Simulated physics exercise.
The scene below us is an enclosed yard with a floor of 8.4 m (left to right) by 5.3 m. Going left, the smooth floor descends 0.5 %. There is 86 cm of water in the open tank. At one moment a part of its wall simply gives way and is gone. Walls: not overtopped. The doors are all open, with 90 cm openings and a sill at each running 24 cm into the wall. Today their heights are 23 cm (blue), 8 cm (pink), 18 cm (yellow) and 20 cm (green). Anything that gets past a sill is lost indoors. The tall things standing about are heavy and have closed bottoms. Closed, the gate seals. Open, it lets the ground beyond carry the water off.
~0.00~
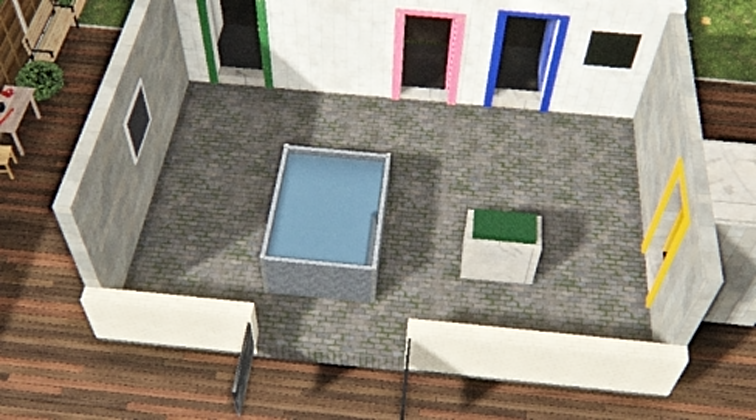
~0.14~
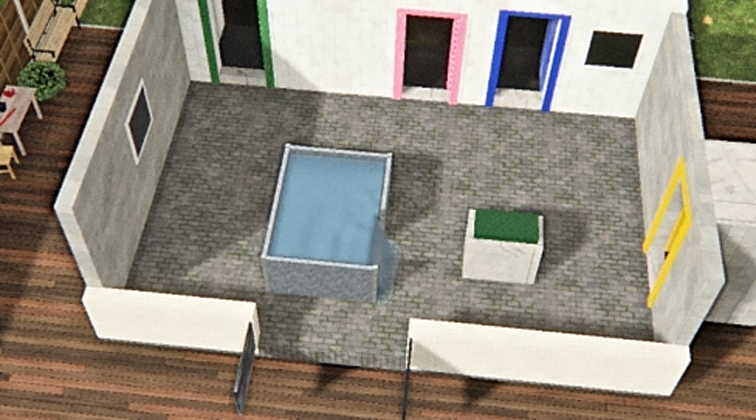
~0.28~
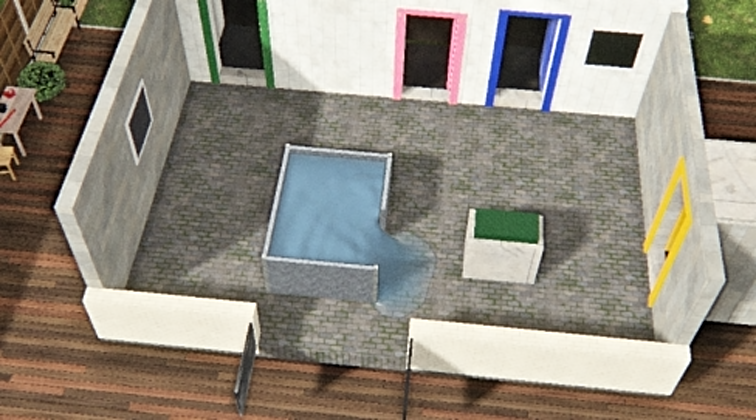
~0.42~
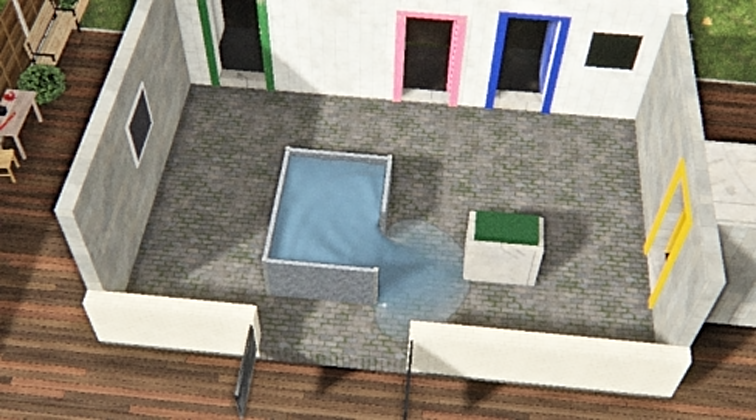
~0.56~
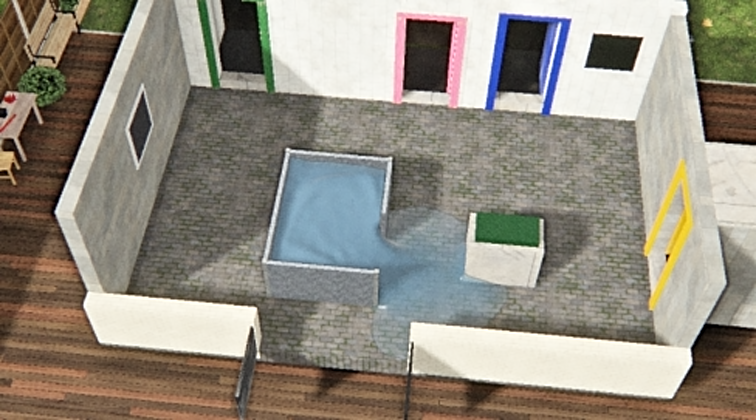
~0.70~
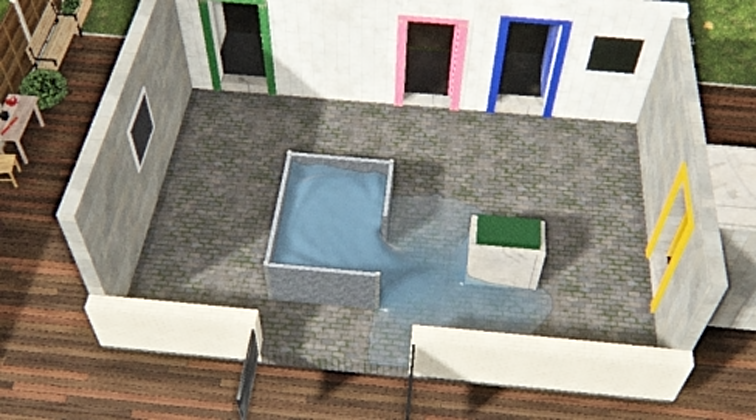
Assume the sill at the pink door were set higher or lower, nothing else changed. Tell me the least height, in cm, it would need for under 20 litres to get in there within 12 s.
You would need roughly 7.5 cm.
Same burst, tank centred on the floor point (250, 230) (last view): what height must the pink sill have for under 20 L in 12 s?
In this case, 5.0 cm or so.
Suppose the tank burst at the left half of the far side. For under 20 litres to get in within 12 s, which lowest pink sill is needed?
If so: Around 11.5 cm.
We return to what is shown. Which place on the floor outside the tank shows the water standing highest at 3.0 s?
At about pixel (651, 344).
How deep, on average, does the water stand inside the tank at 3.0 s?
Some 32 cm.
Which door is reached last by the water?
Green, last of all.
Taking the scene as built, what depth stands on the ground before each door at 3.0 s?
At the blue door the depth is 12 cm, at pink 10 cm, at yellow 21 cm and at green 0 cm.
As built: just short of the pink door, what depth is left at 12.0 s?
Lab note: Depth approx. 5.5 cm.
After 1.4 s water covers 25 % of the floor, deepest (50 cm) near (457, 279); it has not reached the pink door.
After 3.0 s water covers 55 % of the floor, deepest (36 cm) near (651, 344); 10 cm at the pink door, 1 litre in over its 8 cm sill.
After 12.0 s water covers 95 % of the floor, deepest (14 cm) near (119, 325); 6 cm at the pink door, 14 litres in over its 8 cm sill.
At the pink door as built, the water arrived by 2.6 s and peaked near 10 cm at 3.0 s.
Run again over the same 12 s with other heights there, 30 litres in over 6.5 cm, 8 litres over 9 cm. The limit of 20 litres is kept from about 7.5 cm up.
